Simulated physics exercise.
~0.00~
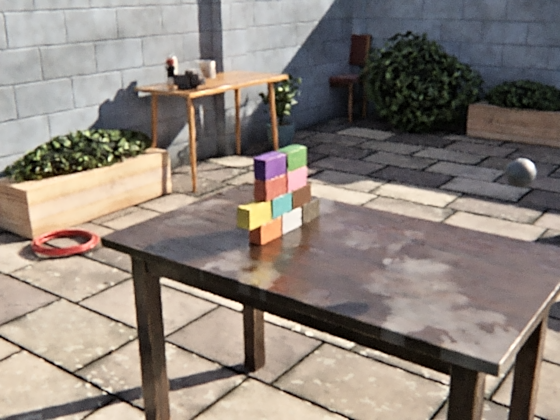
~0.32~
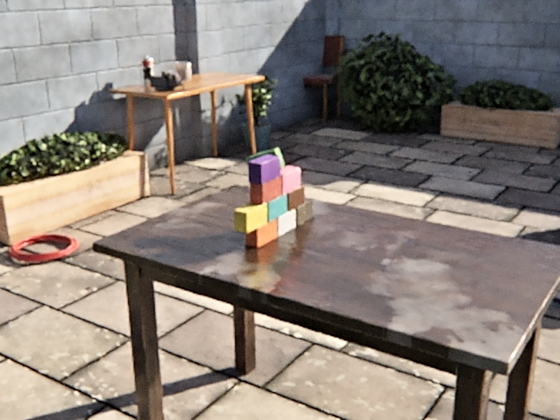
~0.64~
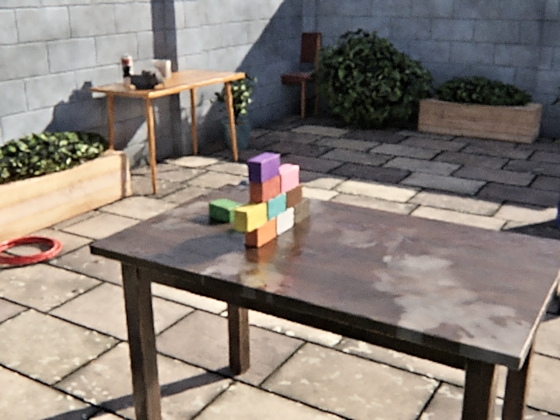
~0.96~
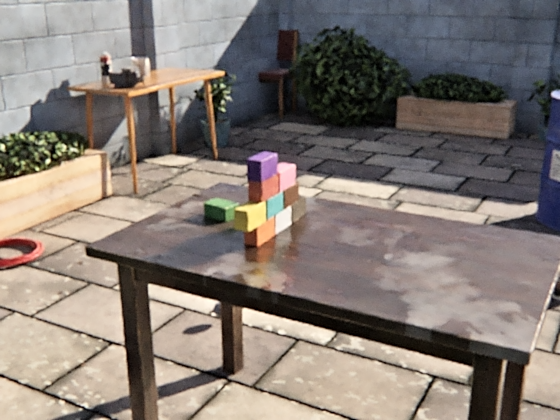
In a sunlit paved courtyard with block walls and leafy planters, a small stack of colourful blocks stands on a dark table, with a purple block and a green one side by side at the top. A grey ball flies in from the right toward the stack. The green block tips and leaves its place, then comes to rest on its side on the table, left of the pile. Meanwhile the view drifts slightly sideways. At the end, the purple block still sits upright on top, and the rest of the stack remains standing.
